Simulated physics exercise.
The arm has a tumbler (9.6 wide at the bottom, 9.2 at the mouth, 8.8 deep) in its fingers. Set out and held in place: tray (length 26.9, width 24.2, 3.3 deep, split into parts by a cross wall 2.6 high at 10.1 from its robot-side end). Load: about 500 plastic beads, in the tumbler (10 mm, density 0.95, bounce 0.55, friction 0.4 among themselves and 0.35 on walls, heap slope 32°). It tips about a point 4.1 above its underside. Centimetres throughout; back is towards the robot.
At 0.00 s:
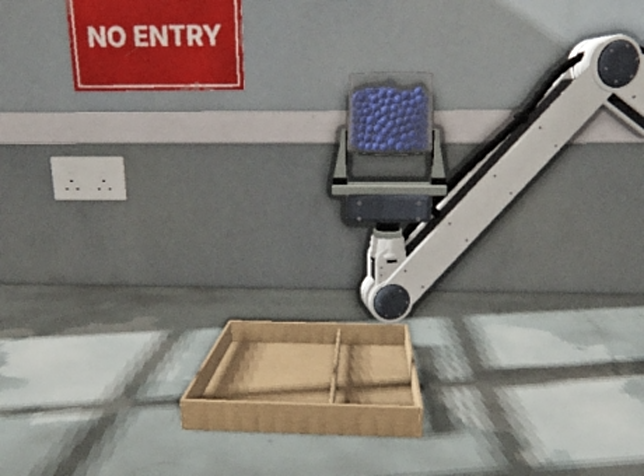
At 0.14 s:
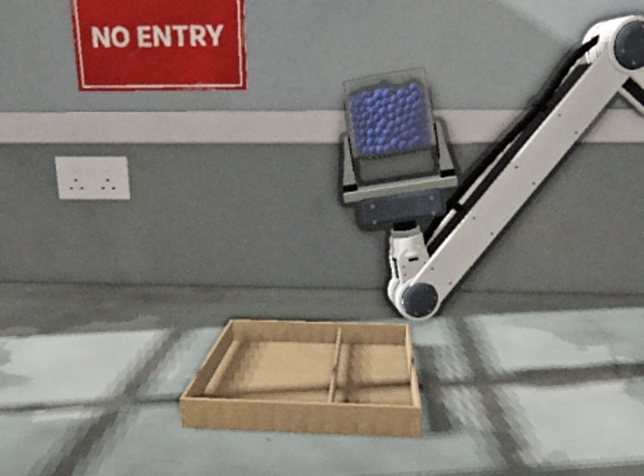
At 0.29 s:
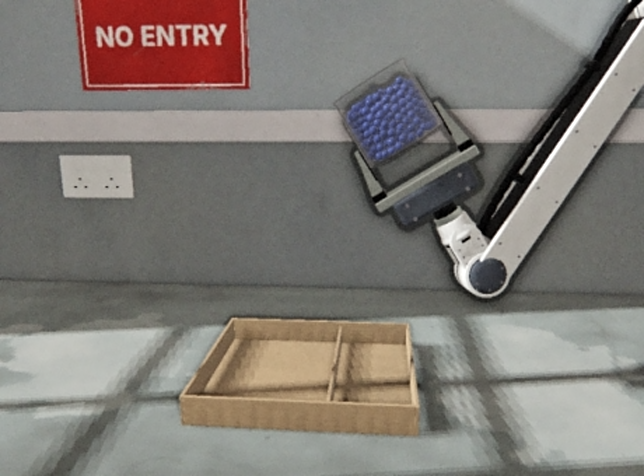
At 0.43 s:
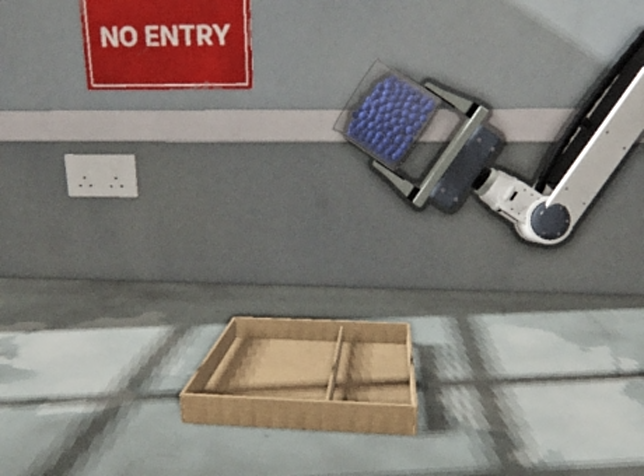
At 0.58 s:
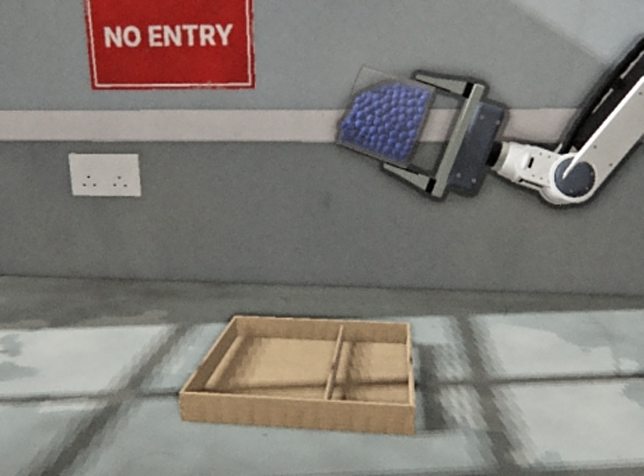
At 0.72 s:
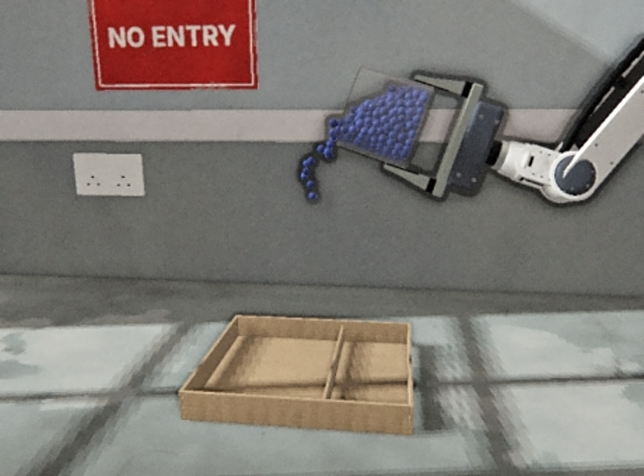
Robot arm tilting a clear container of blue beads leftward above a divided cardboard tray, a few beads trickling from its lip.
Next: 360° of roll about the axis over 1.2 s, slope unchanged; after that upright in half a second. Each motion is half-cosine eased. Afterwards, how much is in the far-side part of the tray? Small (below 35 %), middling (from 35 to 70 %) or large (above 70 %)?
Answer: Small; below 35 % of the plastic beads finish in the far-side part of the tray.
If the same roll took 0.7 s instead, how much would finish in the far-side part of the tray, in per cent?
It would be near 15 per cent.
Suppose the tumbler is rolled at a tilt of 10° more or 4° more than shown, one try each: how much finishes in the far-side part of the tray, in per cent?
About 50 and 35 per cent.
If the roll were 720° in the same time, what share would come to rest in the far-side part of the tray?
It would be near 20 per cent.
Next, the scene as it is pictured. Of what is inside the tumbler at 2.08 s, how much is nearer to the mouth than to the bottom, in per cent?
About 35 per cent.
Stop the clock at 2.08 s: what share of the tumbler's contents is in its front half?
Some 65 per cent.
By 1.40 s, tipped 72°, highest piece 39 above the table; 419 in the tumbler, 43 in the far-side part, 3 on the table or floor, 1 in the robot-side part, 29 in flight or on a rim.
By 2.08 s, tipped 55°, highest piece 37 above the table; 353 in the tumbler, 118 in the far-side part, 11 on the table or floor, 4 in the robot-side part, 9 in flight or on a rim.
By 2.62 s, upright, highest piece 38 above the table; 353 in the tumbler, 124 in the far-side part, 14 on the table or floor, 4 in the robot-side part.
By 3.32 s, upright, highest piece 38 above the table; 353 in the tumbler, 124 in the far-side part, 14 on the table or floor, 4 in the robot-side part.
Final count, 353 in the tumbler, 124 in the far-side part, 14 on the table or floor, 4 in the robot-side part. That is 25 % in the far-side part of the tray.
